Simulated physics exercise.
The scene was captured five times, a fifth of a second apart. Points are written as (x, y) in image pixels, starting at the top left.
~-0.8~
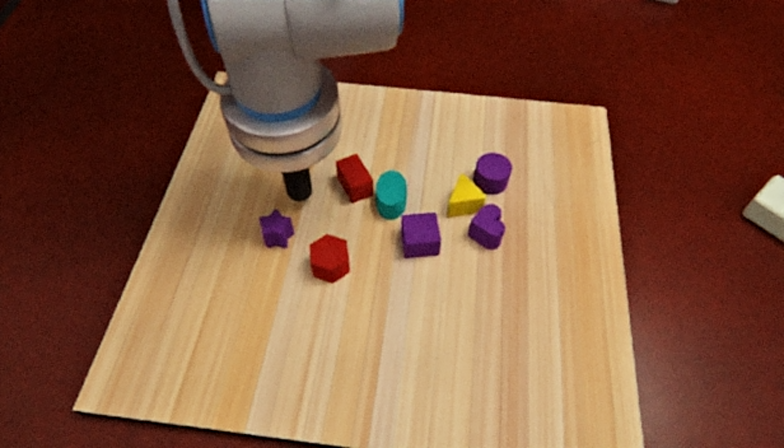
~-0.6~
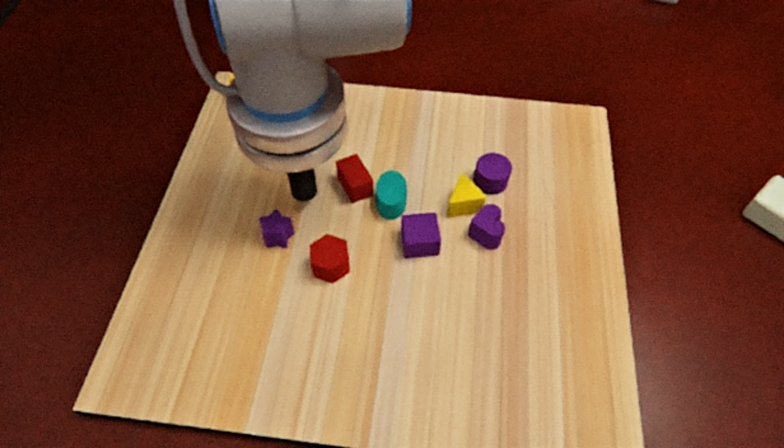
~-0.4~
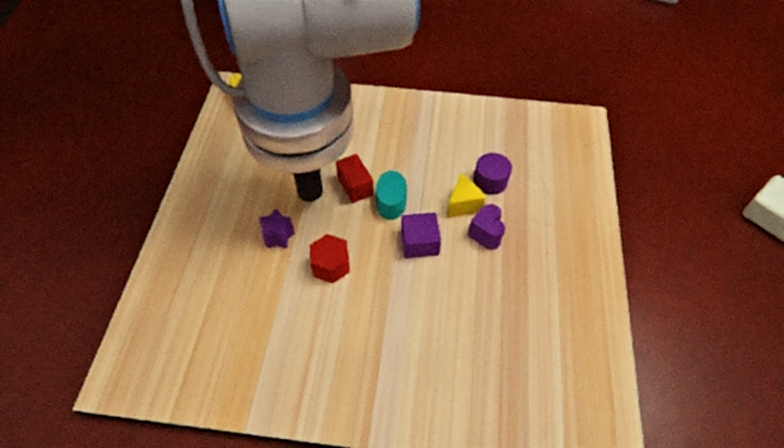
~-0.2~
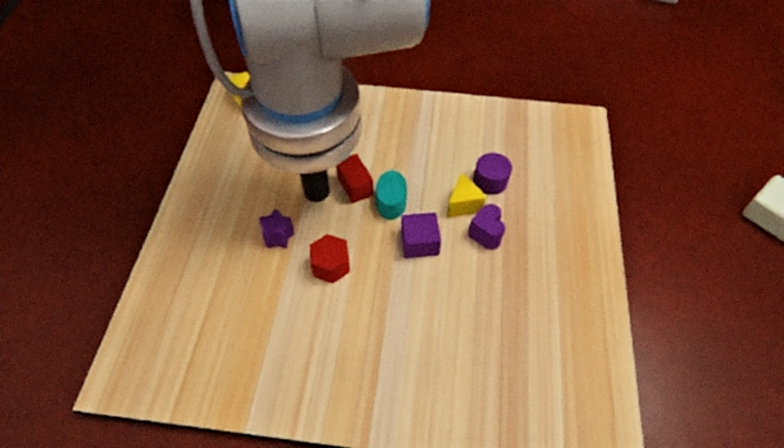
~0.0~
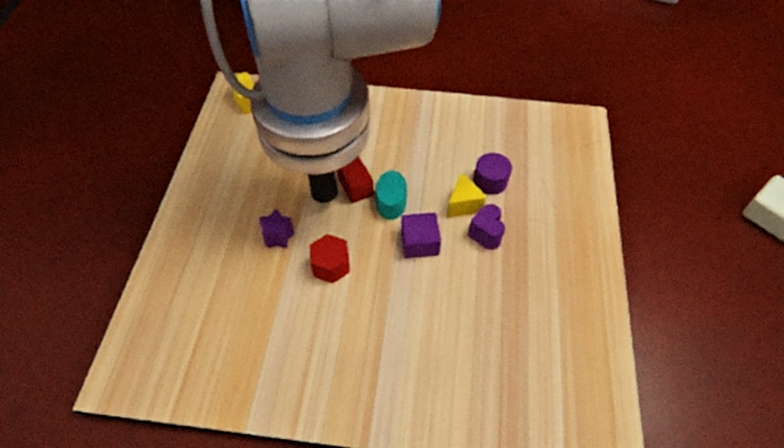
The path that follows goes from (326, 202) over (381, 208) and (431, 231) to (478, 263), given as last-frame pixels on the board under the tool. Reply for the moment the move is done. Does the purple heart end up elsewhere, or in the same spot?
The purple heart will stay where it stands.
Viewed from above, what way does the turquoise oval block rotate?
Its rotation is counterclockwise.
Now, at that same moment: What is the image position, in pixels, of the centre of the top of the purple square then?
It should be at (437, 254) by then.
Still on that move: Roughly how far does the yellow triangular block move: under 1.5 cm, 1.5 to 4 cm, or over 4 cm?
My prediction: Under 1.5 cm.
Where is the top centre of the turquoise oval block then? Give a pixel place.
Around pixel (432, 186).
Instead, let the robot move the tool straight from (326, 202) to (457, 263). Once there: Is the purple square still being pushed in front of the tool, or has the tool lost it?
I expect it to be in front.
The first path, step by step. One third of the way, tool (381, 199); red oblong block (365, 169), turned 50° anticlockwise; turquoise oval block (409, 186).
Two thirds of the way, tool (432, 222); red oblong block (365, 169), turned 50° anticlockwise; turquoise oval block (432, 186), turned 60° anticlockwise; purple square (433, 244), turned 20° clockwise.
At the end, tool (480, 255); red oblong block (365, 169), turned 50° anticlockwise; turquoise oval block (432, 186), turned 60° anticlockwise; purple square (437, 254), turned 45° clockwise; yellow triangular block still; purple heart still.
